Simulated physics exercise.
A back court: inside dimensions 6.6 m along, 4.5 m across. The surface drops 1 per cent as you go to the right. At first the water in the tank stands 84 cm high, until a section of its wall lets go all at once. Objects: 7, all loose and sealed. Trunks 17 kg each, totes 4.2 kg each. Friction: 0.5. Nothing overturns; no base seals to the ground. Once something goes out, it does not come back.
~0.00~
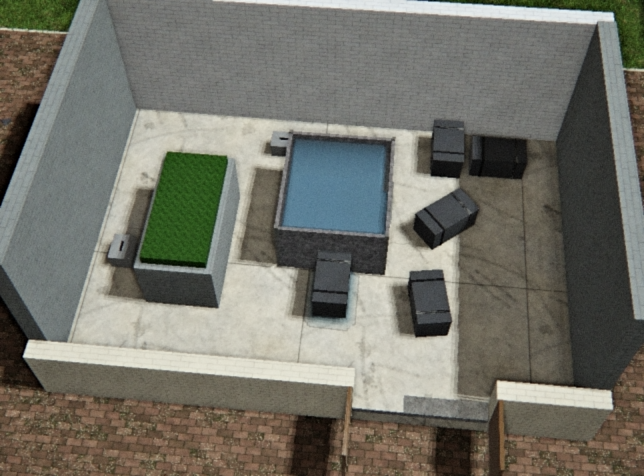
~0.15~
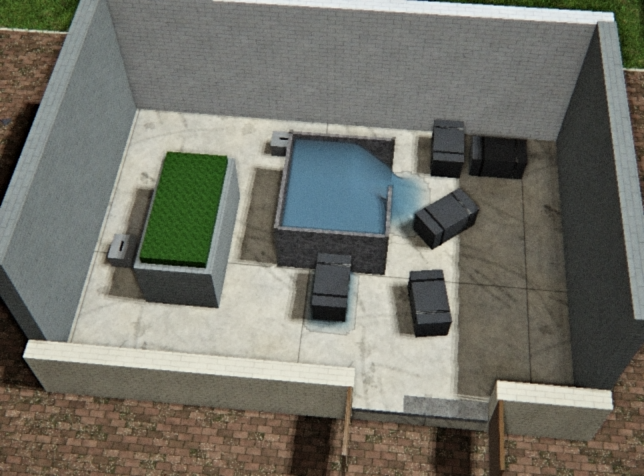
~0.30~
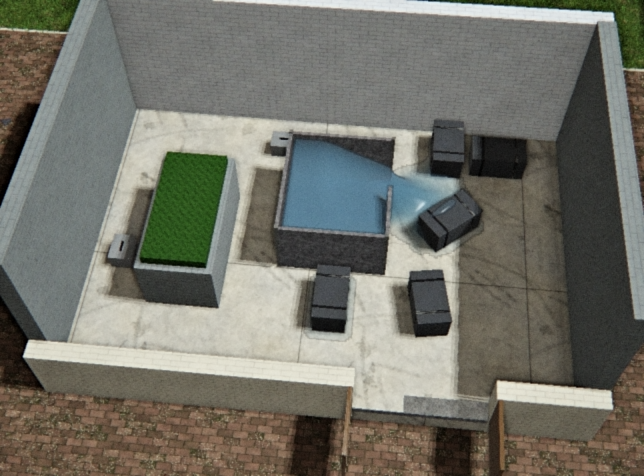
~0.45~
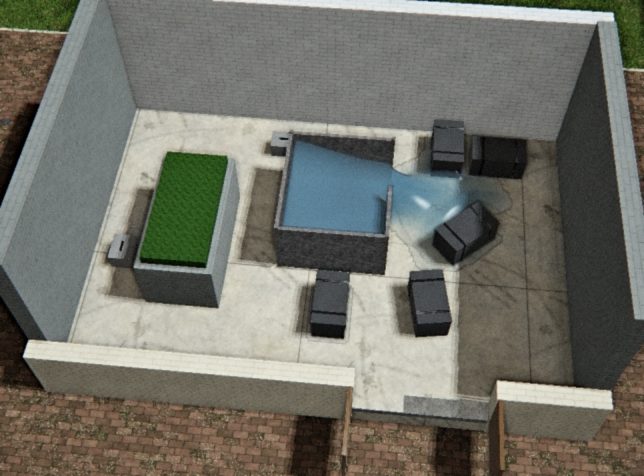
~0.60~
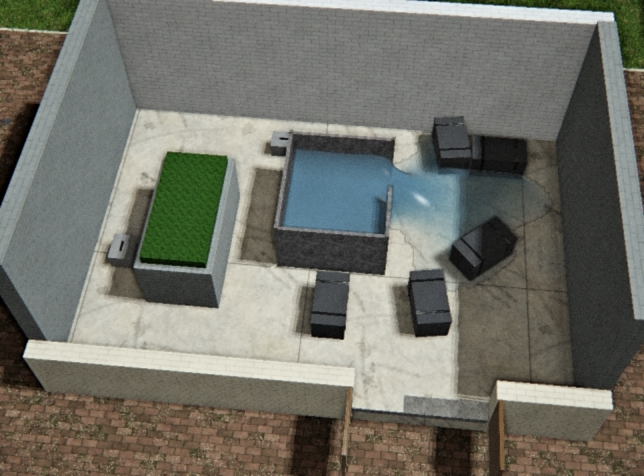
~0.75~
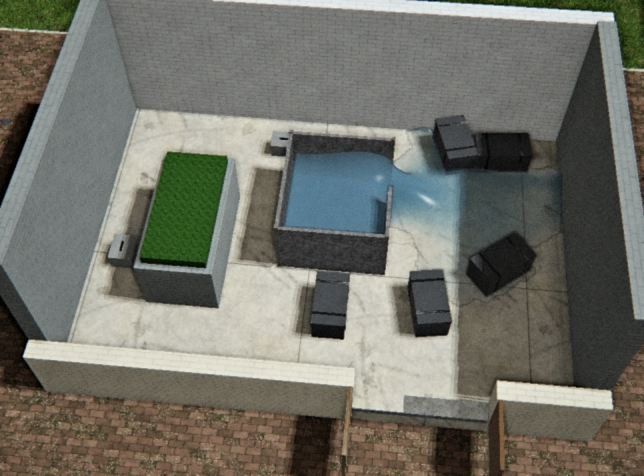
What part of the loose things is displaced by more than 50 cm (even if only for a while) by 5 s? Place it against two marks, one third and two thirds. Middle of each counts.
Looks like the portion will come out in the mid band.
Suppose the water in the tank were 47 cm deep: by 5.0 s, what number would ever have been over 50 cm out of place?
You'd get 3 in that case.
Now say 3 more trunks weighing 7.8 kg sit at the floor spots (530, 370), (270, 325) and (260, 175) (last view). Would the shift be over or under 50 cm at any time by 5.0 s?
Outcome: Breaks the threshold first, stays within next, stays within last.
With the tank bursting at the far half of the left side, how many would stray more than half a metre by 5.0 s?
Count: 2.
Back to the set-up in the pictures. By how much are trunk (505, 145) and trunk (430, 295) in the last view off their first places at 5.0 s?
In turn: 80 cm, 20 cm.
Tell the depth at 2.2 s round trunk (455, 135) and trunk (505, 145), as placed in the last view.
First about 18 cm, second about 31 cm.
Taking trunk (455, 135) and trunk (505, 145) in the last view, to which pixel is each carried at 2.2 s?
I'd say close to (501, 162) and close to (537, 138).
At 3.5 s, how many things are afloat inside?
I count 3.
After 1.1 s 1 of 7 are over 50 cm from their spots; 2 afloat.
After 2.2 s 2 of 7 are over 50 cm from their spots; 2 afloat.
After 3.5 s 3 of 7 are over 50 cm from their spots; 3 afloat.
After 5.0 s 4 of 7 are over 50 cm from their spots, and 4 have been at some point; 2 afloat.
